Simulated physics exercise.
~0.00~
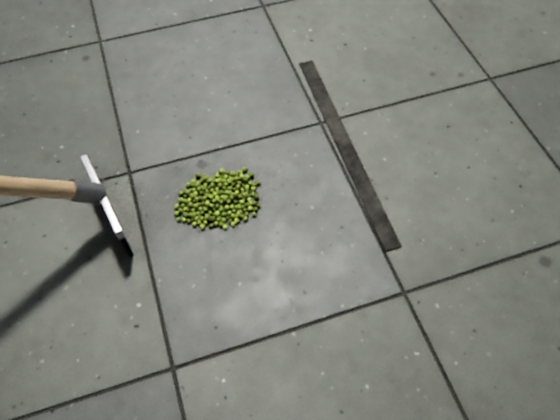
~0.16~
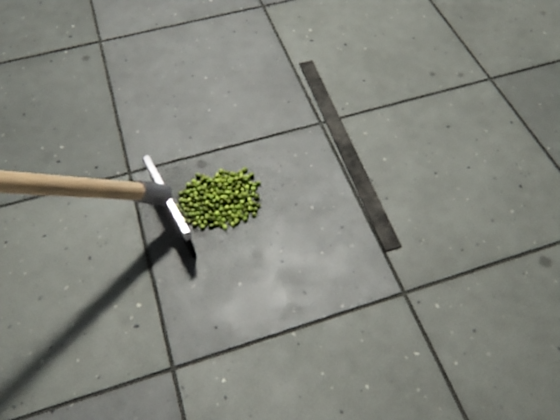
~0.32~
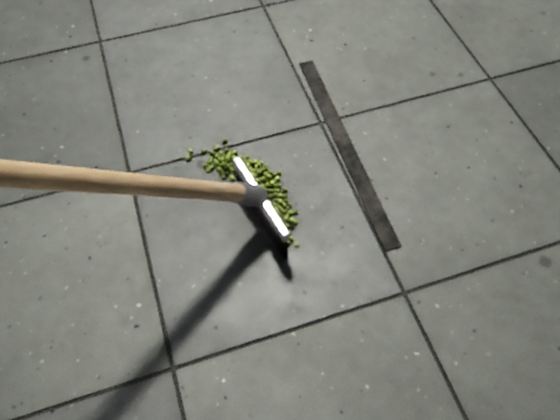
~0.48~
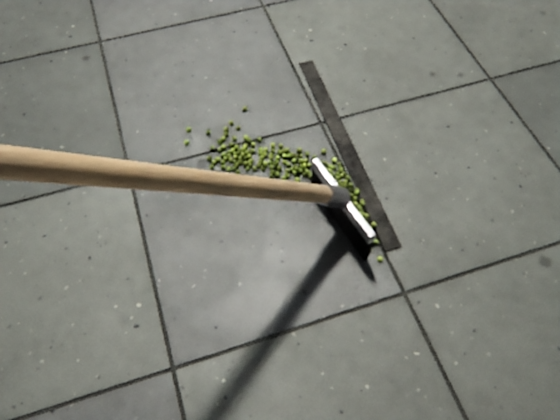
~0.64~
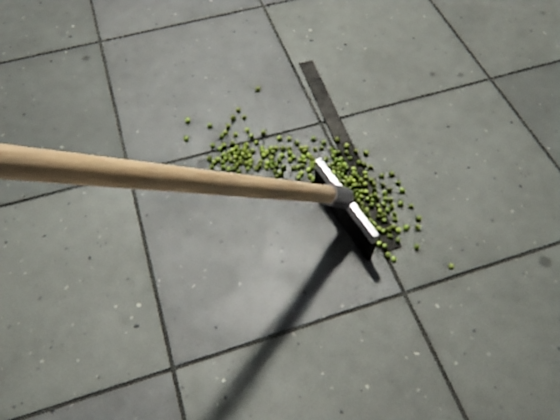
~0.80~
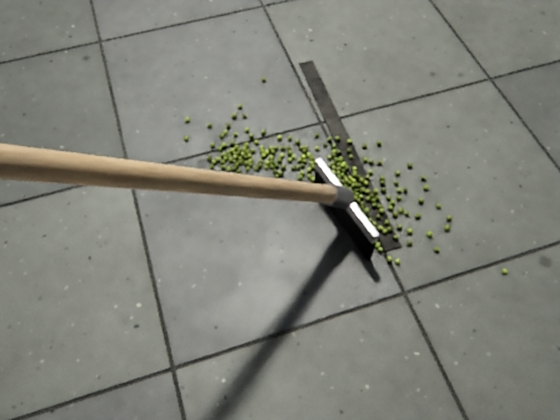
A floor of large grey tiles is seen from above at an angle, with a tidy patch of small green peas near the middle and a flat dark strip lying slantwise to its right. A squeegee with a pale wooden handle and a white-edged blade waits at the left. It slides right, reaches the peas and pushes them along, some slipping past its upper end. The blade stops just short of the strip, while peas roll on over and beyond it. They end scattered around the still blade, some trailing behind, others across the strip and to its right.
